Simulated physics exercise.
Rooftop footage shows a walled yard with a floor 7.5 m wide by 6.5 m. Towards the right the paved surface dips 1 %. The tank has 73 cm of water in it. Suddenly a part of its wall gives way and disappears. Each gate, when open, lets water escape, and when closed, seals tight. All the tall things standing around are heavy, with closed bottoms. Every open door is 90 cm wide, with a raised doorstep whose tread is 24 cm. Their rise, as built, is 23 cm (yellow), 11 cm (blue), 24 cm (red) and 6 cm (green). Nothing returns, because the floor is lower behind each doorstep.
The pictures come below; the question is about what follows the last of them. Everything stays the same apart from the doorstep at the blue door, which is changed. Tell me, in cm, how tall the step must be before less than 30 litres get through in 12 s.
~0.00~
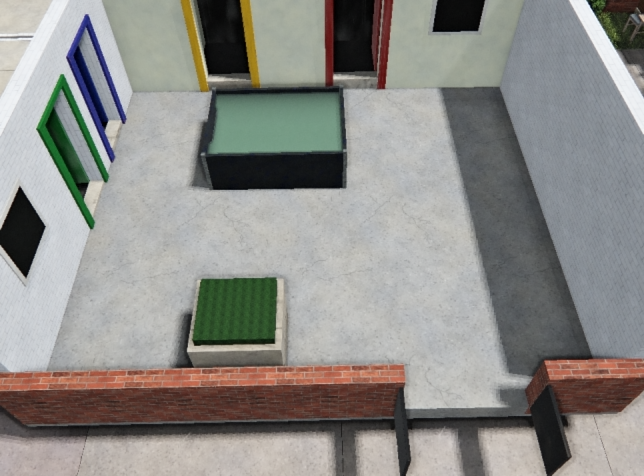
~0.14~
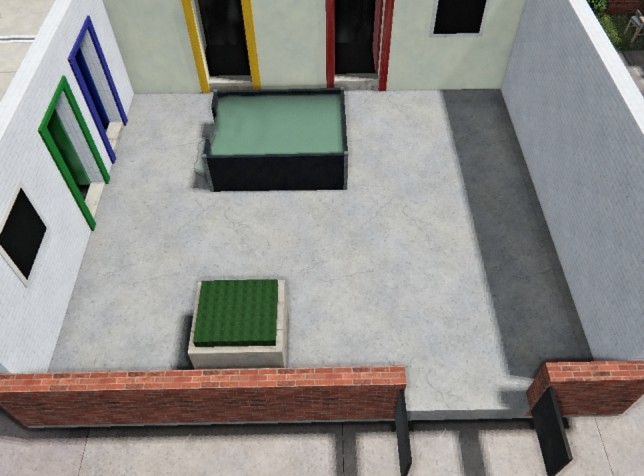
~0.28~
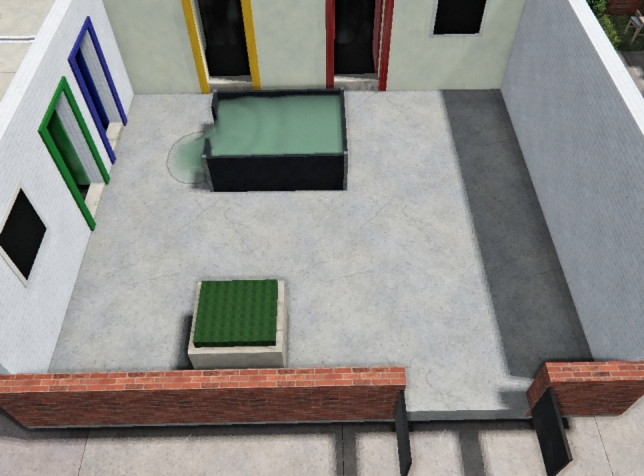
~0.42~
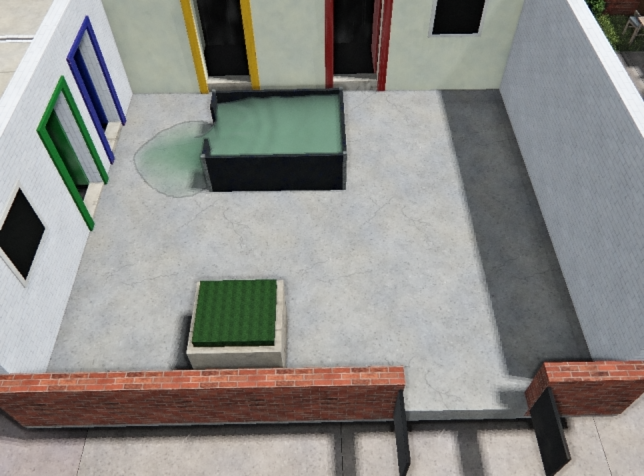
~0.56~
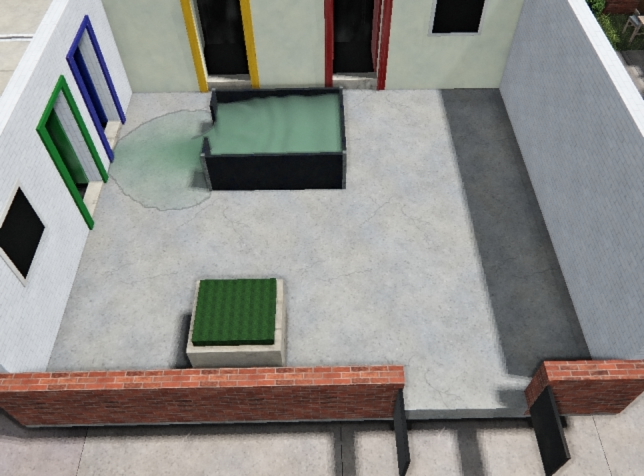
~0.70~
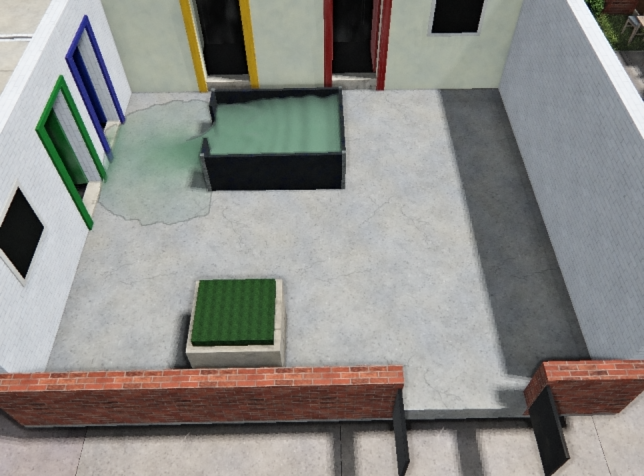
It would have to be roughly 29 cm high.
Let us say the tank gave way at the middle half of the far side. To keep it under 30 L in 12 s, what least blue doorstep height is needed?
If so: Around 13.0 cm.
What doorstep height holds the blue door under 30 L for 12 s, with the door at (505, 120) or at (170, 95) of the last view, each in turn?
About 11.5 cm for the first and 23 cm for the second.
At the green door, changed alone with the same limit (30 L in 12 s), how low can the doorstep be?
Green door, minimum about 19 cm.
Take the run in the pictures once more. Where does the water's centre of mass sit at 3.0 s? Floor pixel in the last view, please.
Approximately (232, 161).
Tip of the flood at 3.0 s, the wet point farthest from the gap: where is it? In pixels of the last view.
At about (38, 398).
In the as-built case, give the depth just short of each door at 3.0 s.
Yellow door 6 cm, blue door 25 cm, red door 0 cm, green door 16 cm.
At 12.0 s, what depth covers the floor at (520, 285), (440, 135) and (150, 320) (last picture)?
First spot about 4 cm, second about 4 cm, third about 7 cm.
After 1.4 s water covers 15 % of the floor, deepest (42 cm) near (211, 159); 27 cm at the blue door, 85 litres in over its 11 cm doorstep.
After 3.0 s water covers 30 % of the floor, deepest (28 cm) near (132, 92); 25 cm at the blue door, 275 litres in over its 11 cm doorstep.
After 12.0 s water covers 85 % of the floor, deepest (10 cm) near (594, 389); 7 cm at the blue door, 393 litres in over its 11 cm doorstep.
At the blue door as built, the water arrived by 0.7 s and peaked near 33 cm at 1.8 s.
With a doorstep of 27 cm, 46 litres would have come in within the 12 s; with 31.5 cm, 15 litres. So under 30 litres takes about 29 cm.
